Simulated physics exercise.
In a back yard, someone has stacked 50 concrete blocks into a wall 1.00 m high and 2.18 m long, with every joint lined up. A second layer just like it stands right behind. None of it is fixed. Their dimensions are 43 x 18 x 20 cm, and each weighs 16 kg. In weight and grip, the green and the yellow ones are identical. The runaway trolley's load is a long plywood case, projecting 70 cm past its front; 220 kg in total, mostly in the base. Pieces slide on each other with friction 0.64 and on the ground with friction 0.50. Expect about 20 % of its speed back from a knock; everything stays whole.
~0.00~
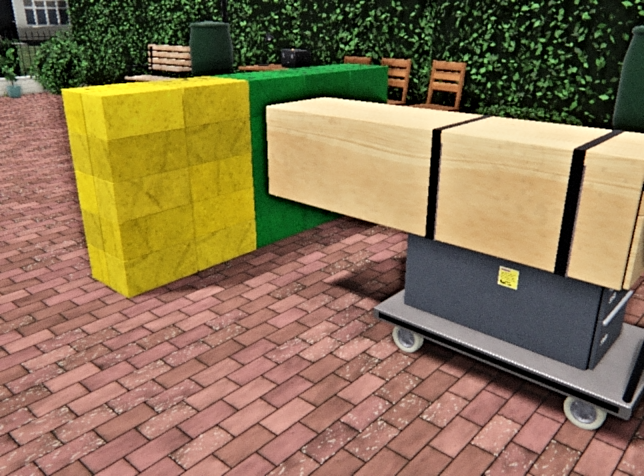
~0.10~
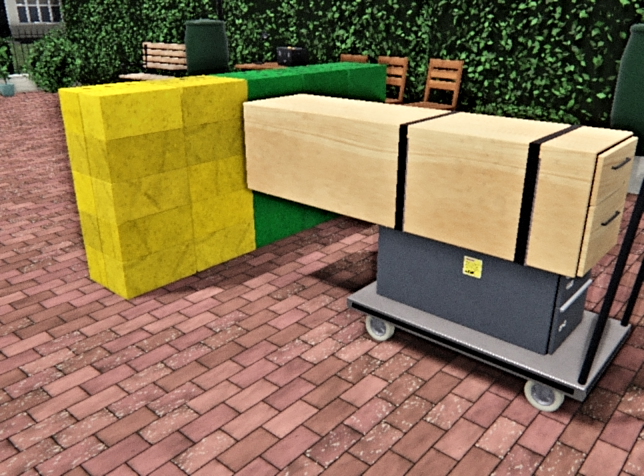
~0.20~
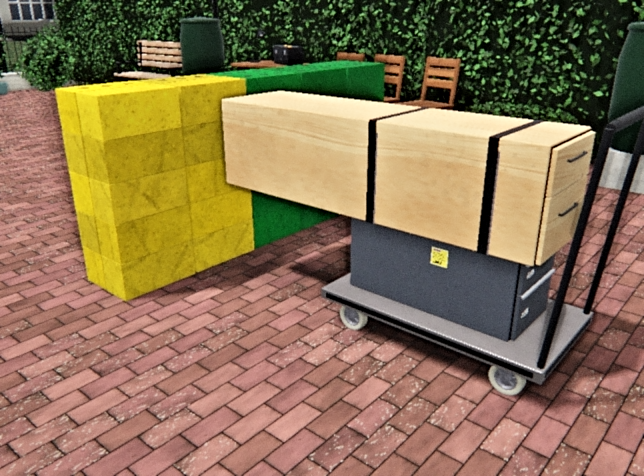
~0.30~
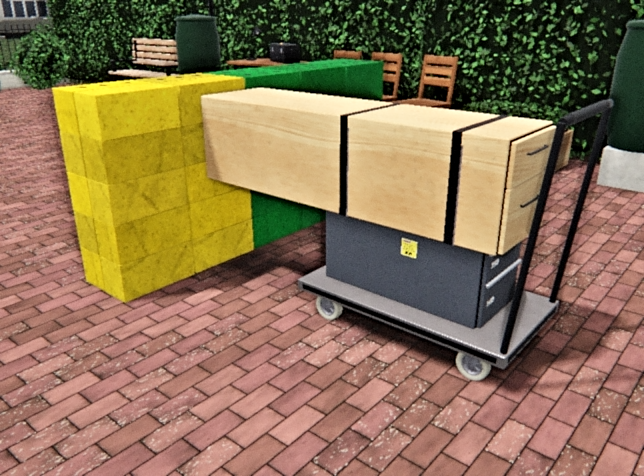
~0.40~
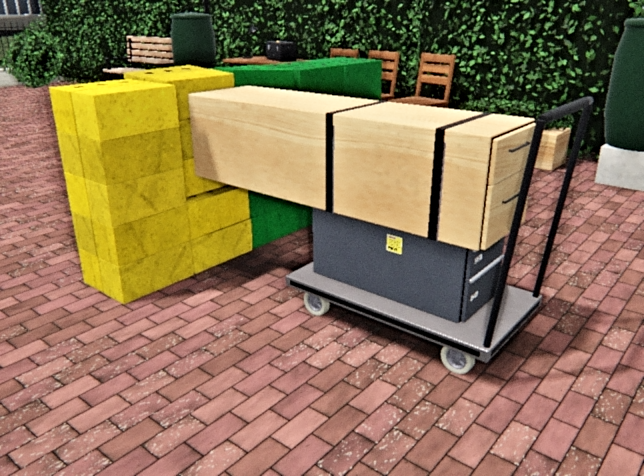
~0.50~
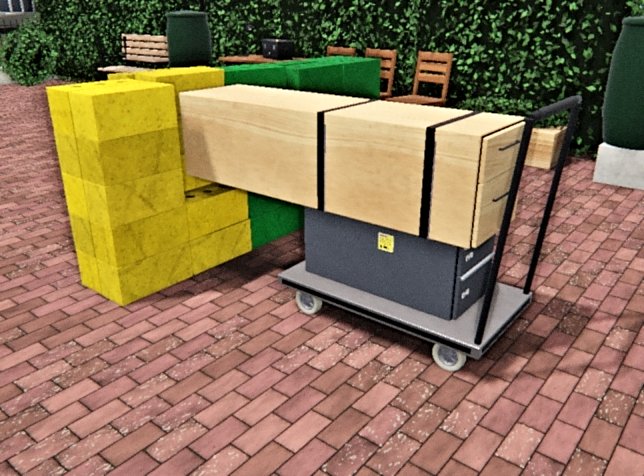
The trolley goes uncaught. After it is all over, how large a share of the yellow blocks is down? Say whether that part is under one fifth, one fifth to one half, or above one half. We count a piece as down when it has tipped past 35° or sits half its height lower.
The part is one fifth to one half.
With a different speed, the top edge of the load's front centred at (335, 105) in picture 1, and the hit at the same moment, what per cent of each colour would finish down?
Down at the end: Yellow 40 per cent, green 30 per cent.
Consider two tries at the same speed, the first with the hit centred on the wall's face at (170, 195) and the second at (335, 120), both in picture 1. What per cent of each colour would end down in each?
For yellow it's 20 then 0 per cent, for green 0 then 40 per cent.
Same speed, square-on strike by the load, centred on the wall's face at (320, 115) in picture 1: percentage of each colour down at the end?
For yellow it's 0 per cent, for green 50 per cent.
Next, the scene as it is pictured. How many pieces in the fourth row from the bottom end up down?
The tally comes to 4.
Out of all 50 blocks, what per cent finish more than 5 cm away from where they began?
It works out to 30 percent.
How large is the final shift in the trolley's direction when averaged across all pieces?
On average the pieces end up around 20 cm further on.
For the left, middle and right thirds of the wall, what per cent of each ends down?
40, 80 and 0 per cent, from left to right.
By 0.80 s, load 20 cm past the wall's line, still rolling; 5 of the 20 yellow blocks down (5 of 50 in all colours); top yellow block tilted 9°.
By 1.12 s, load 23 cm past the wall's line, still rolling; 8 of the 20 yellow blocks down (14 of 50 in all colours); top yellow block tilted 18°, 39 cm lower.
When it is over (2.1 s), load 15 cm past the wall's line, still rolling; 8 of the 20 yellow blocks down (16 of 50 in all colours); top yellow block tilted 10°, 45 cm lower; top green block unmoved. That is 40 per cent. In pixels of the last frame, middles, top yellow block near (185, 177), top green block near (352, 75).
